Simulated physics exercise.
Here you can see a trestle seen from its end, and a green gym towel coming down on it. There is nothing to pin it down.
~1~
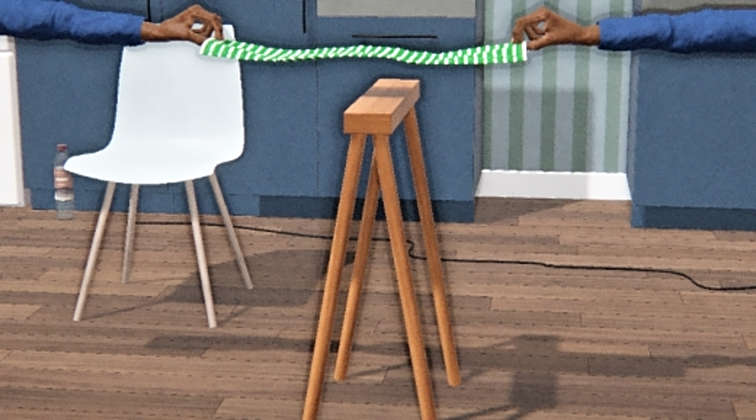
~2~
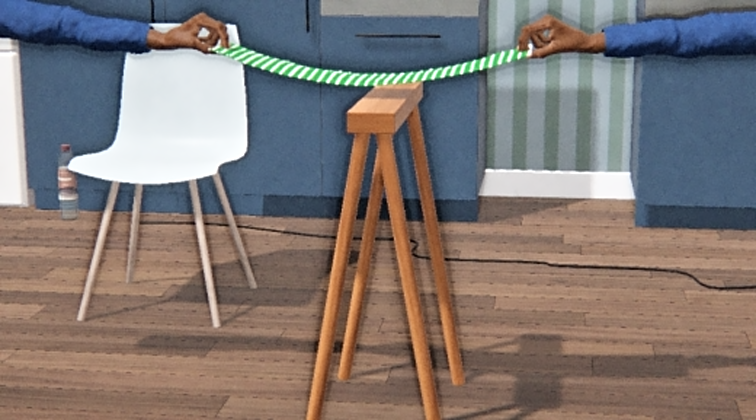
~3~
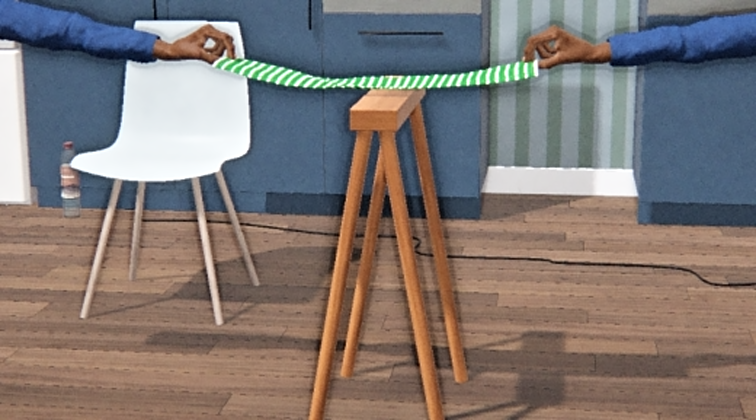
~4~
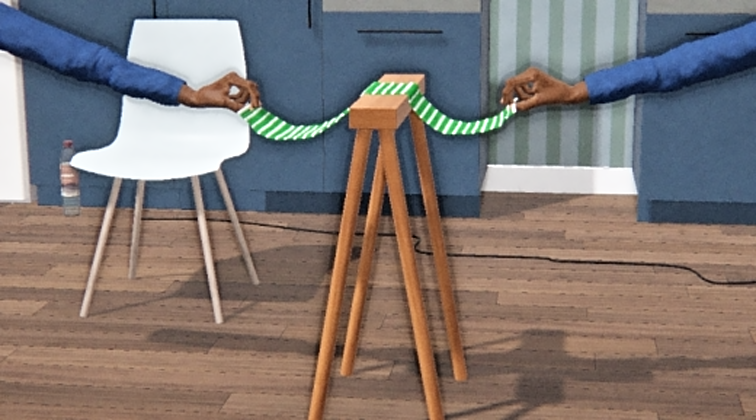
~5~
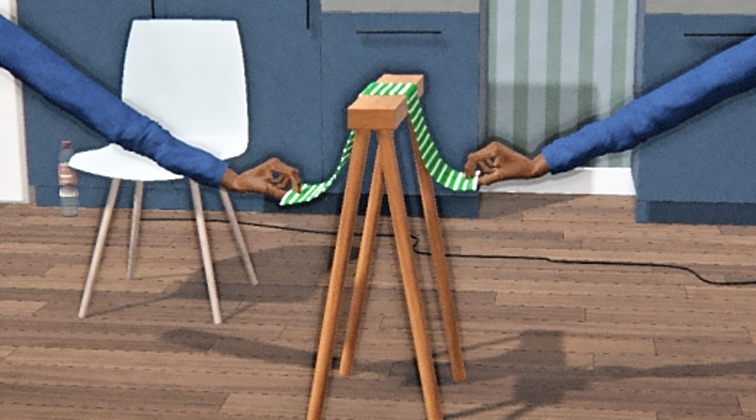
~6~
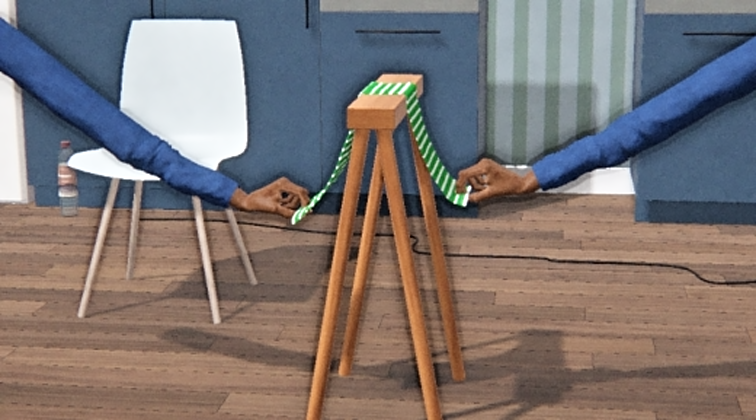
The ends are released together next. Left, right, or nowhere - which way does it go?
Holds.
Then, 0.40 s after the last picture, gym towel hanging on both sides, left end near (392, 235), right end near (382, 212).
Then, 1.10 s after the last picture, gym towel hanging on both sides, left end near (338, 233), right end near (419, 216).
Then, 1.92 s after the last picture, gym towel hanging on both sides, left end near (343, 234), right end near (423, 216).
At rest, gym towel hanging on both sides, left end near (369, 237), right end near (426, 216). The green gym towel hangs there.
